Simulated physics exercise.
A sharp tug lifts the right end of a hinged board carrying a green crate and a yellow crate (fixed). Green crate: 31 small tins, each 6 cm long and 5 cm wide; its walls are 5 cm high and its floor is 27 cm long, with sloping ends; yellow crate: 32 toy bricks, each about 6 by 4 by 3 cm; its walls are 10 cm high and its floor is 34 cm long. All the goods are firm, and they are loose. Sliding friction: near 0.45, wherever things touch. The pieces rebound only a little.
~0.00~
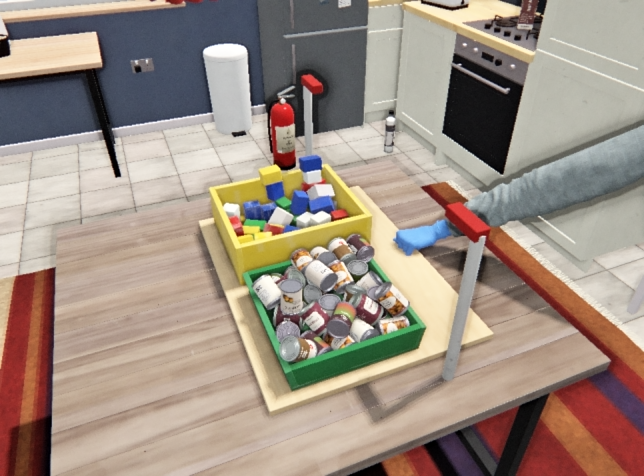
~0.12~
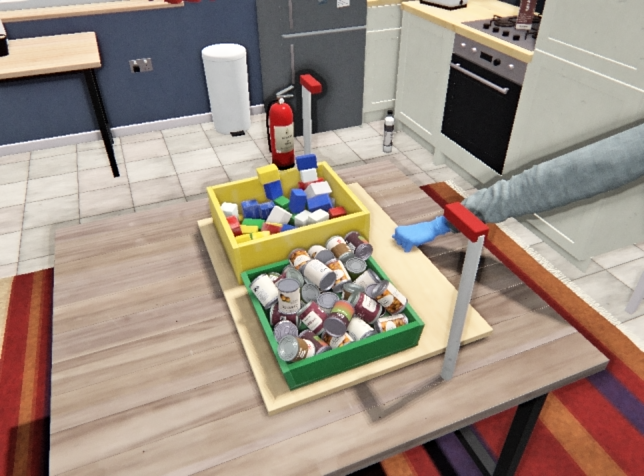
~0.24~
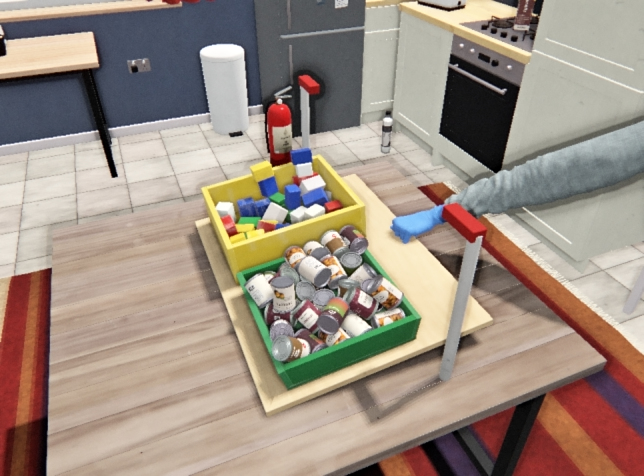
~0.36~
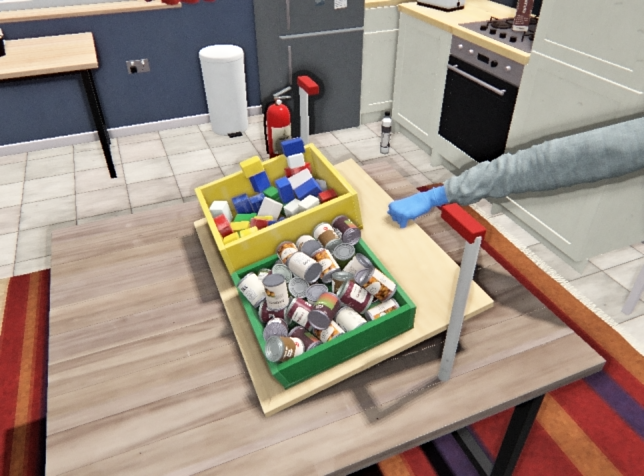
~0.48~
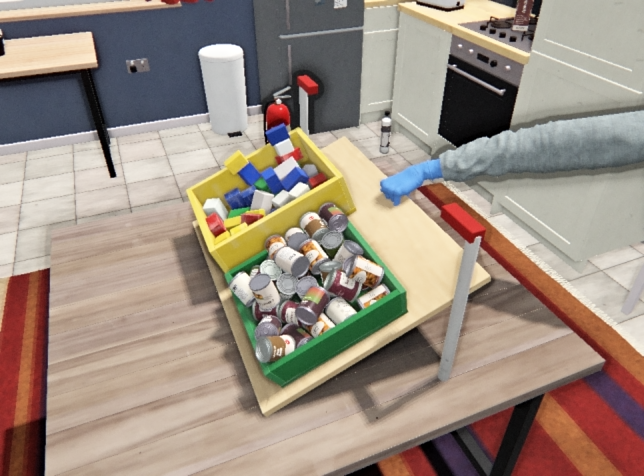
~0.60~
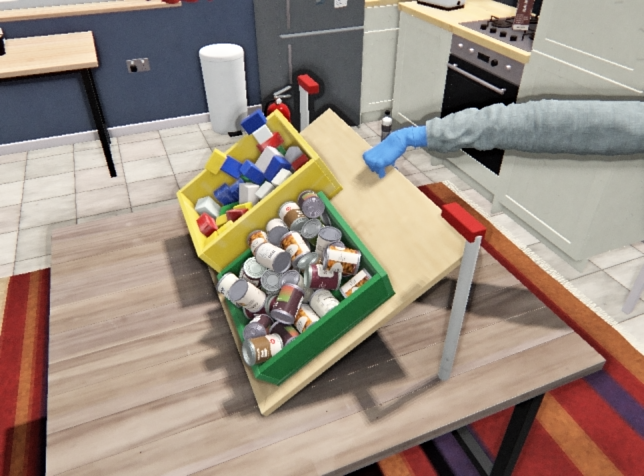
A gloved hand raised the right side of a wooden board on a table, tilting it steeply leftward, while the yellow crate of colorful blocks and green crate of small tins leaned with it.
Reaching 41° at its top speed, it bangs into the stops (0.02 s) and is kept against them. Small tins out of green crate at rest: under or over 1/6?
Over.
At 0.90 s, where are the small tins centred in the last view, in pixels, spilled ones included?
Roughly at (265, 288).
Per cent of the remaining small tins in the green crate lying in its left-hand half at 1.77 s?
Share in that half: Roughly 90 percent.
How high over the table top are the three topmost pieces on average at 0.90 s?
Their middles average near 24 cm high.
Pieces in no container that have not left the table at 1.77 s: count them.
About 14 of them.
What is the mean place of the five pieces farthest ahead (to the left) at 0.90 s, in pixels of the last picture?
Mean position approx. (194, 297).
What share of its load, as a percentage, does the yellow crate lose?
The yellow crate comes in at 5 in a hundred.
After 0.66 s, the board meets the red stops.
After 0.76 s, tilt 41°; green crate 30 in, 1 out and yellow crate 32 in, 0 out.
After 0.90 s, tilt 41°; green crate 28 in, 3 out and yellow crate 32 in, 0 out.
After 1.16 s, tilt 41°; green crate 21 in, 10 out and yellow crate 31 in, 1 out.
Final count (at 1.77 s), green crate 16 in, 15 out and yellow crate 31 in, 1 out. Asked share, 15 of 31, 48 per cent.
